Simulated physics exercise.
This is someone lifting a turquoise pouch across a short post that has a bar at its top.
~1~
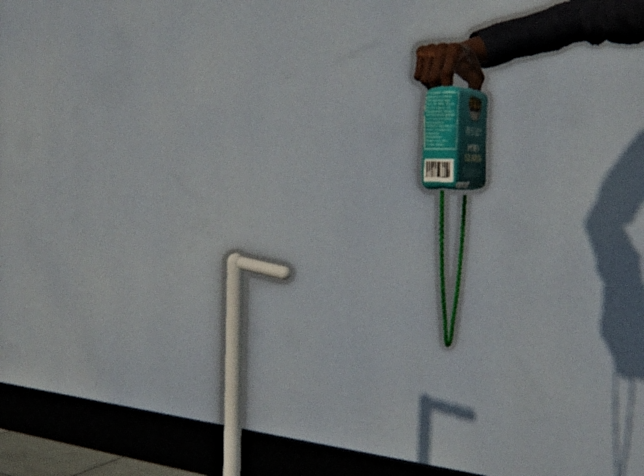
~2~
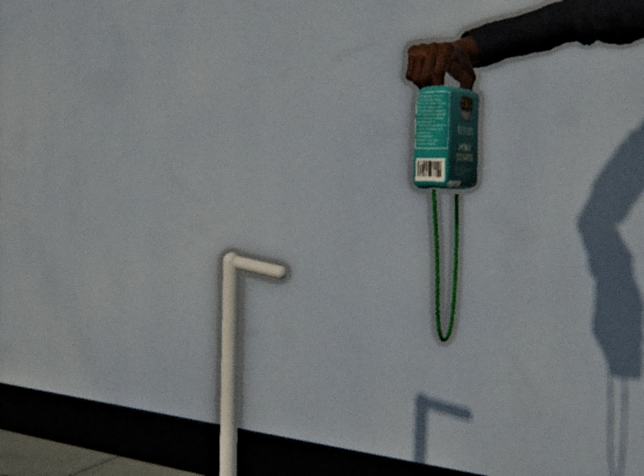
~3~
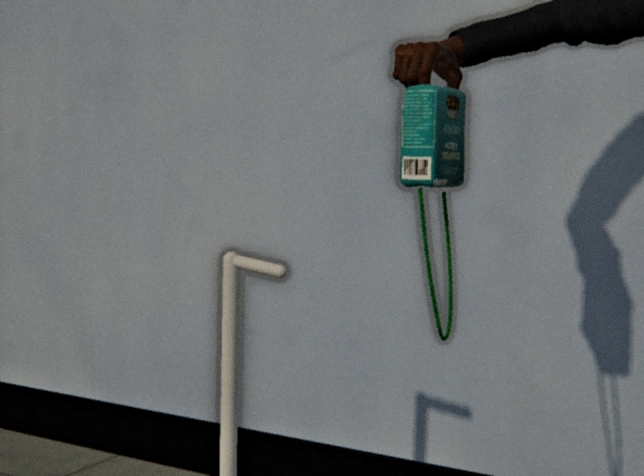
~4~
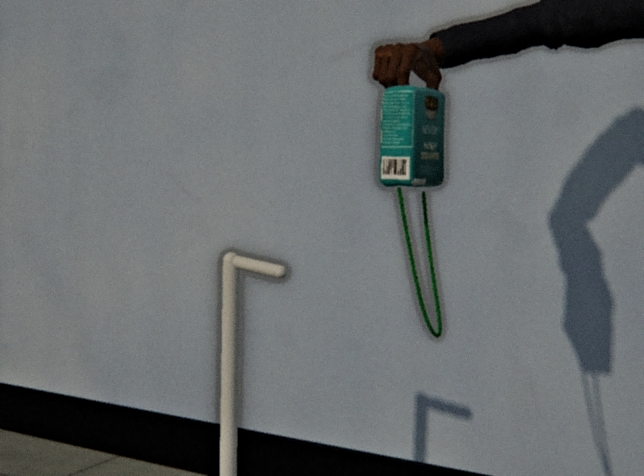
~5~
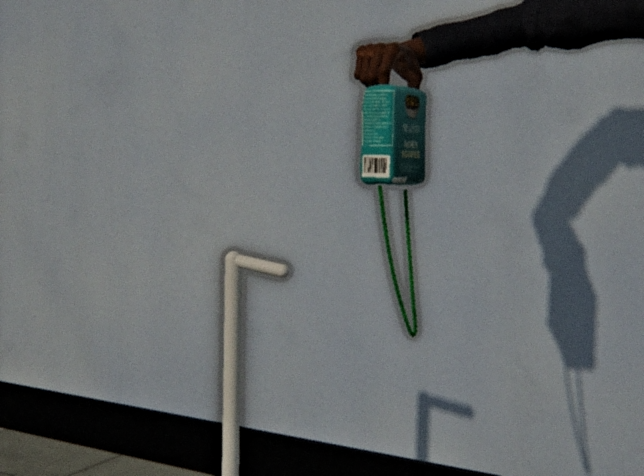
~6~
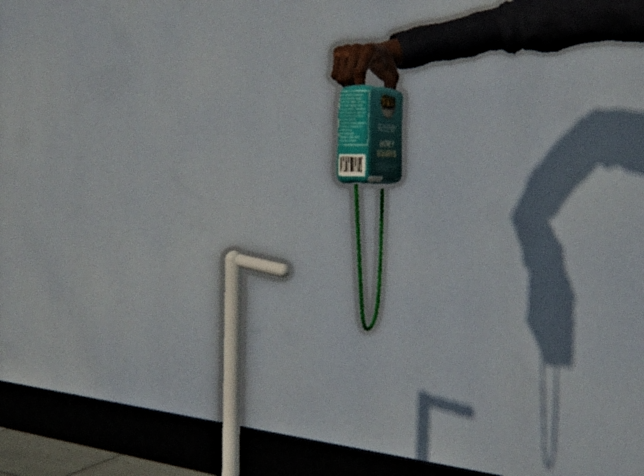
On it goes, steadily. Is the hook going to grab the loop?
Outcome: The turquoise pouch is jerked back by its loop.
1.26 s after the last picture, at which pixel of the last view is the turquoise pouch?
By then it is at (182, 134).
Then, 0.26 s later than the last view, pouch nearing the post near (328, 135).
Then, 0.78 s later than the last view, pouch over the post near (249, 135).
Then, 1.26 s later than the last view, pouch past the post near (183, 134).
Finally, pouch past the post near (160, 134); loop tight round the post, hand stopped. The turquoise pouch snags on the hook.
